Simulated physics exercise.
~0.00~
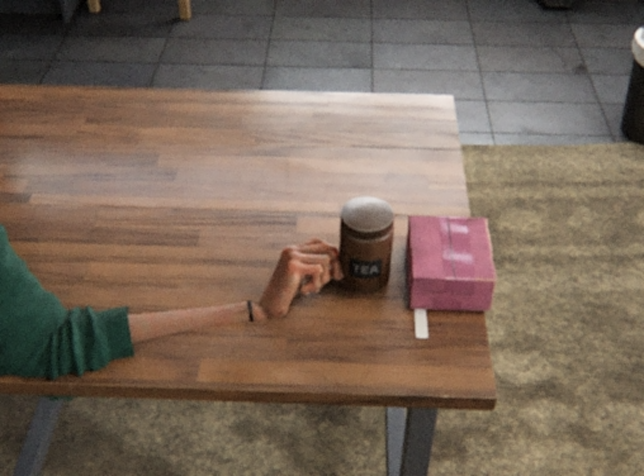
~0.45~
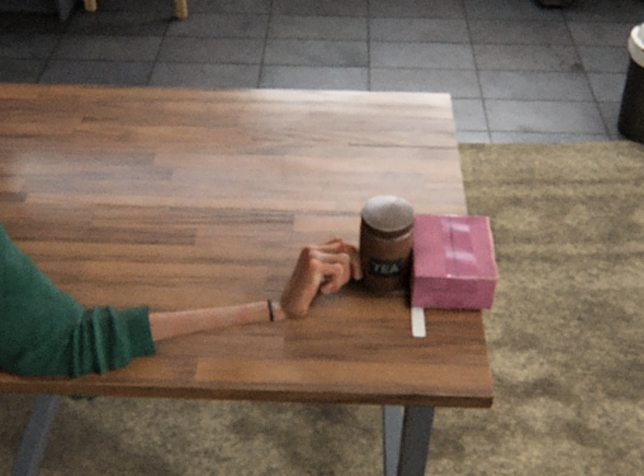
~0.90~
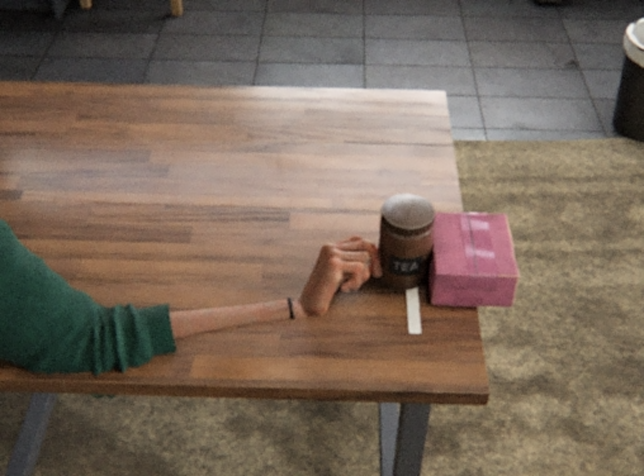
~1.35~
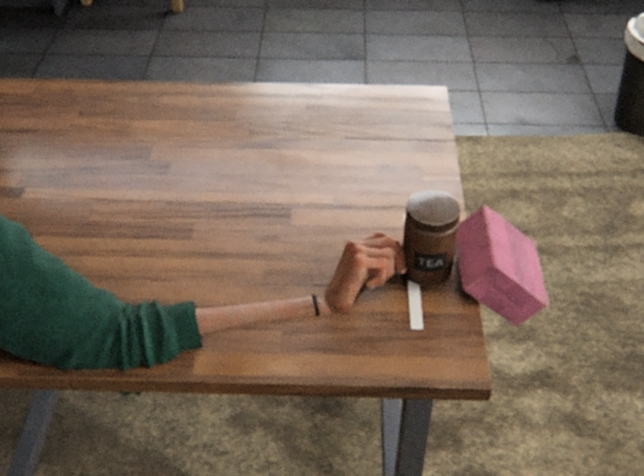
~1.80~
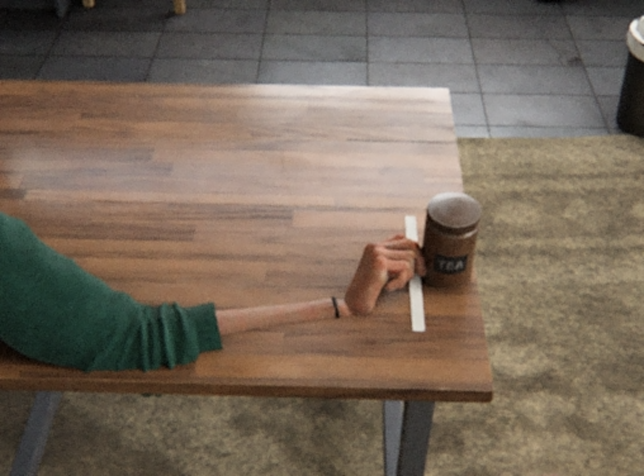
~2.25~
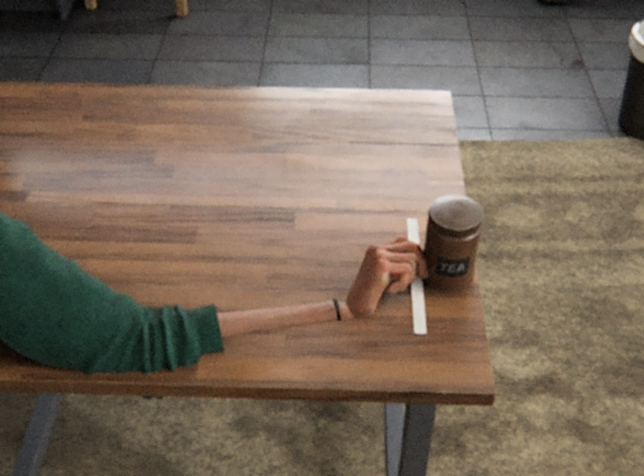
A wooden table stands on a tan rug beside grey floor tiles, seen from above by a slightly swaying camera. Near its right end sit a brown jar labelled as tea and, just right of it, a pink box partly covering a strip of white tape. From the left, a hand in a green sleeve pushes the jar rightward, and the jar shoves the box toward the edge. The box slides past the tape, tilts over the edge and drops out of view. The jar moves slightly farther and stays upright near the edge, the hand still against it.
